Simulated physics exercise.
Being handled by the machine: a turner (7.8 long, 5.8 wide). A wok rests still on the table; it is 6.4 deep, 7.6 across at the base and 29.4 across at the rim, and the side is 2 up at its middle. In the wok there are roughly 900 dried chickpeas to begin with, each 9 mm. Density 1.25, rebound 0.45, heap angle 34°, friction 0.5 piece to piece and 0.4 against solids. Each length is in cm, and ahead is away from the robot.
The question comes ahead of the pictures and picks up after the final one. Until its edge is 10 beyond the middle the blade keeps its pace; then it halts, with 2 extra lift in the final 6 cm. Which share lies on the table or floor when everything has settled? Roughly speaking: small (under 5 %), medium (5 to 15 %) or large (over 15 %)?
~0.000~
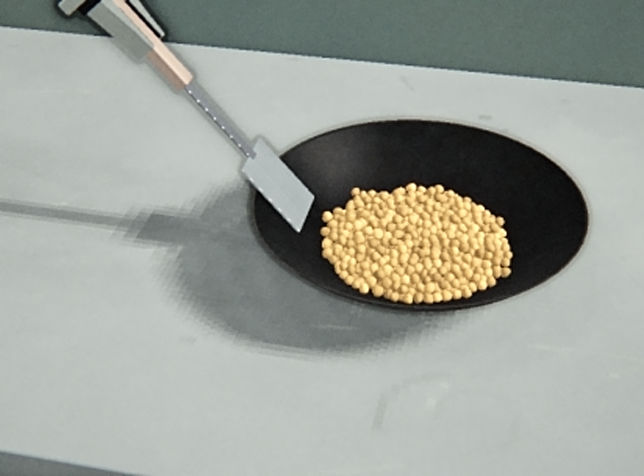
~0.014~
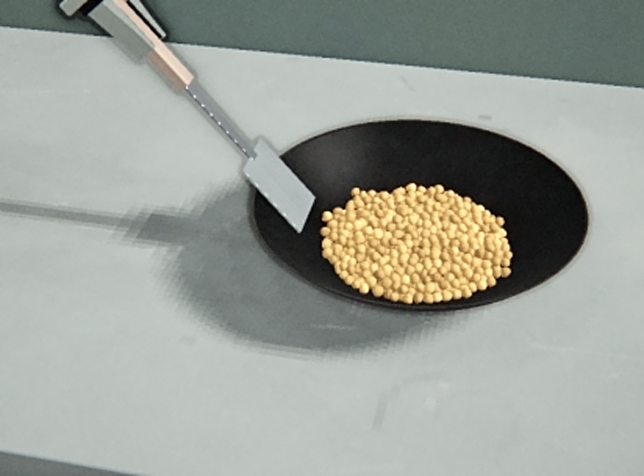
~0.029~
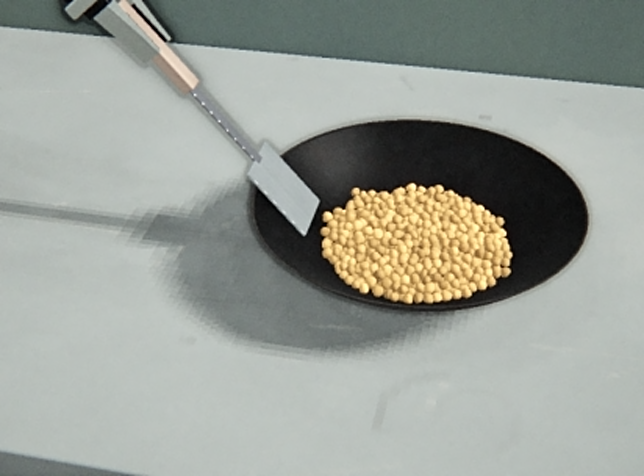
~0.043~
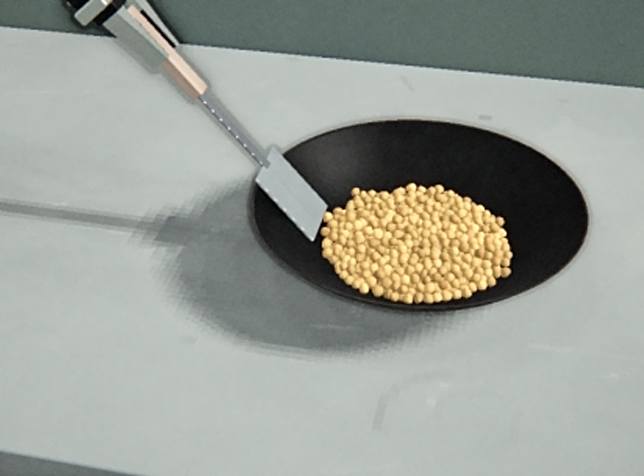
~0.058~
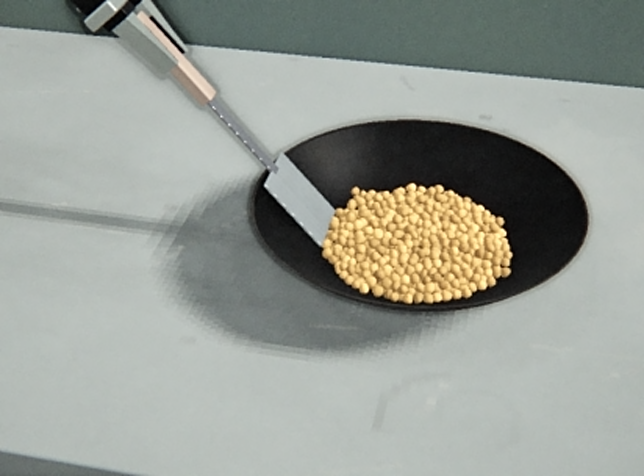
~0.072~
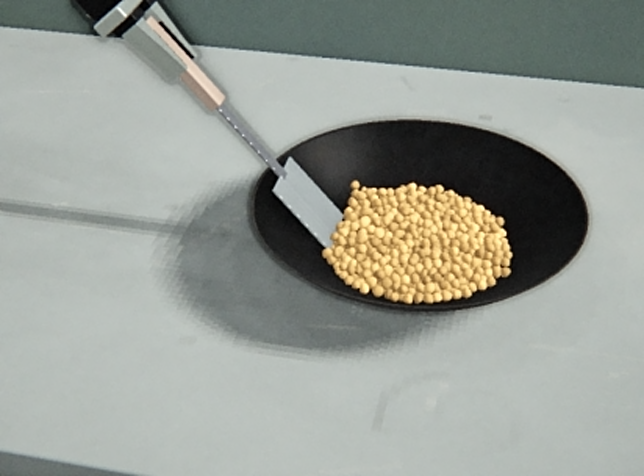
Roughly, medium, from 5 to 15 %.
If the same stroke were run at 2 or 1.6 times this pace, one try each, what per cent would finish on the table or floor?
Around 30 per cent, then around 25 per cent, would end on the table or floor.
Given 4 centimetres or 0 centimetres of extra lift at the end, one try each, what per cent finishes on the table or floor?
Try one gives about 10 in a hundred, try two about 10 in a hundred.
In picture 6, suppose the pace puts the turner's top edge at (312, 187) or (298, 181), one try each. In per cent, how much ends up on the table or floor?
Some 30 and 25 per cent.
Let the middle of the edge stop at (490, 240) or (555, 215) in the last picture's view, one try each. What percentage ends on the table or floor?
Close to 0 and close to 20 per cent, respectively.
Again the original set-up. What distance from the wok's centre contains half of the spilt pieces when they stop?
22 cm or so.
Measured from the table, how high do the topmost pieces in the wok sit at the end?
Top of the heap: Roughly 7.0 cm above the table top.
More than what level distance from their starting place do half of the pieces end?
Some 4 cm.
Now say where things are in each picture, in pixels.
In the first frame, turner top edge at (250, 154), sloping 49°; upper third of the load around (413, 234), from x 325 to 510, top at y 190; 898 in the wok.
In the second frame, turner top edge at (251, 154), sloping 49°; upper third of the load around (413, 234), from x 325 to 510, top at y 190.
In the third frame, turner top edge at (256, 158), sloping 49°; upper third of the load around (413, 234), from x 325 to 510, top at y 190.
In the fourth frame, turner top edge at (264, 163), sloping 49°; upper third of the load around (413, 234), from x 325 to 510, top at y 190.
In the fifth frame, turner top edge at (273, 169), sloping 49°; upper third of the load around (413, 233), from x 325 to 510, top at y 190.
In the sixth frame, turner top edge at (282, 173), sloping 49°; upper third of the load around (412, 232), from x 330 to 510, top at y 185; 898 in the wok.
After 0.19 s, sloping 49°, highest piece 5 above the table; 898 in the wok.
After 0.31 s, sloping 49°, highest piece 7 above the table; 898 in the wok.
After 0.57 s, sloping 49°, highest piece 7 above the table; 809 in the wok, 76 on the table or floor, 13 on the blade or in flight.
After 1.62 s, sloping 49°, highest piece 7 above the table; 809 in the wok, 89 on the table or floor.
At rest, 809 in the wok, 89 on the table or floor. That is 10 % on the table or floor.
